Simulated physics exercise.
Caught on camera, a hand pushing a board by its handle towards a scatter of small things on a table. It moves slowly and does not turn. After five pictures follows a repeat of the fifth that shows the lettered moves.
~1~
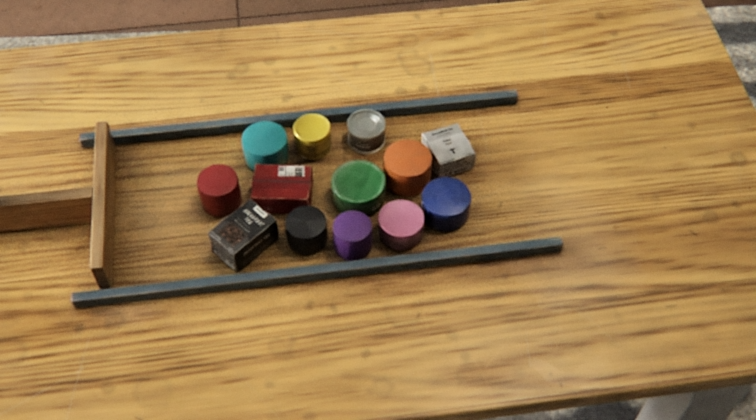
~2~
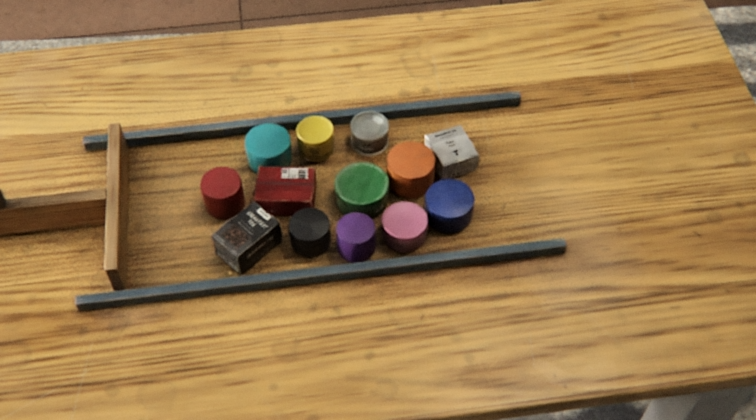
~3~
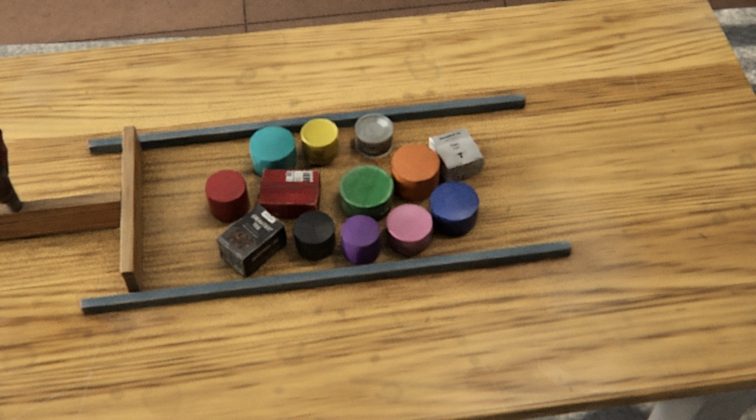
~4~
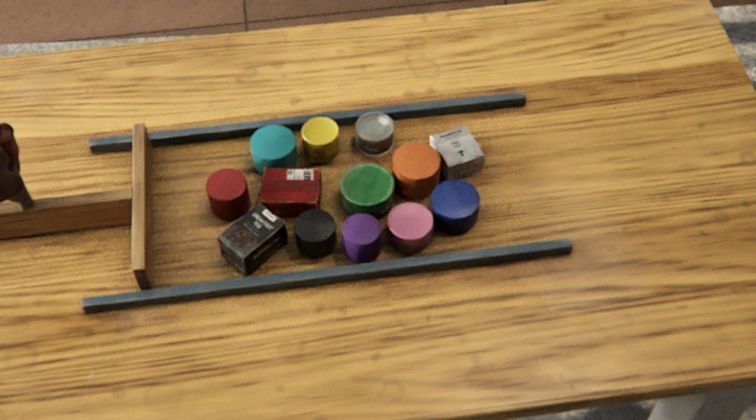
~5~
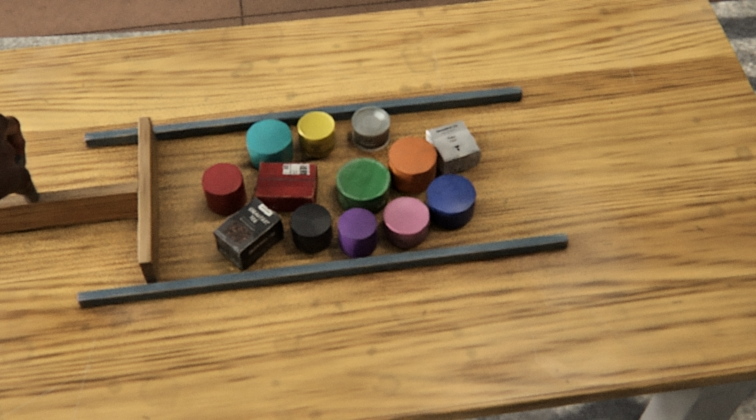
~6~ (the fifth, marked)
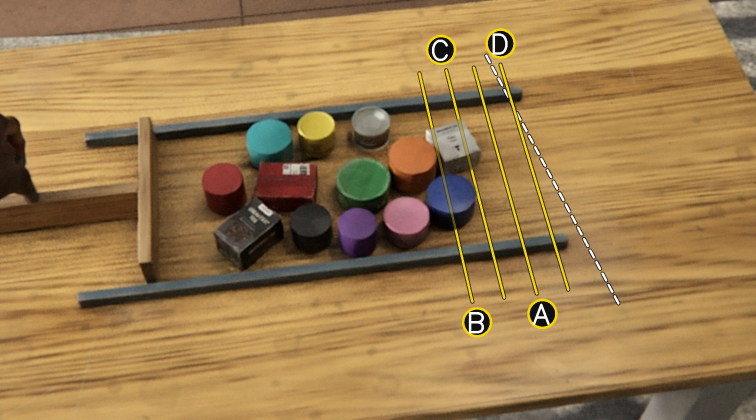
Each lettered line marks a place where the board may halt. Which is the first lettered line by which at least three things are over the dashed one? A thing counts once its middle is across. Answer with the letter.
It can halt at B.
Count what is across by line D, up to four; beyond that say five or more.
Five or more.
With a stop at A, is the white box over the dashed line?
Yes.
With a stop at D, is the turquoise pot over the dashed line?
Yes.
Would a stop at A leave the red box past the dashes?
Yes.
On the marked copy, A at (503, 171); B at (444, 178); C at (473, 174); D at (531, 167); the dashed line at (545, 166).
Taking B. A third of the way, board (252, 173); white box (459, 143); blue tin (452, 201); none across.
Two thirds of the way, board (359, 161); white box (491, 111); orange tin (500, 141); none across.
When it is over, board (440, 152); white box (556, 98); orange tin (573, 130); four across.
As for the rest, A gets nine across, but is farther than needed; C gets seven across, but is farther than needed; D gets twelve across, but is farther than needed.
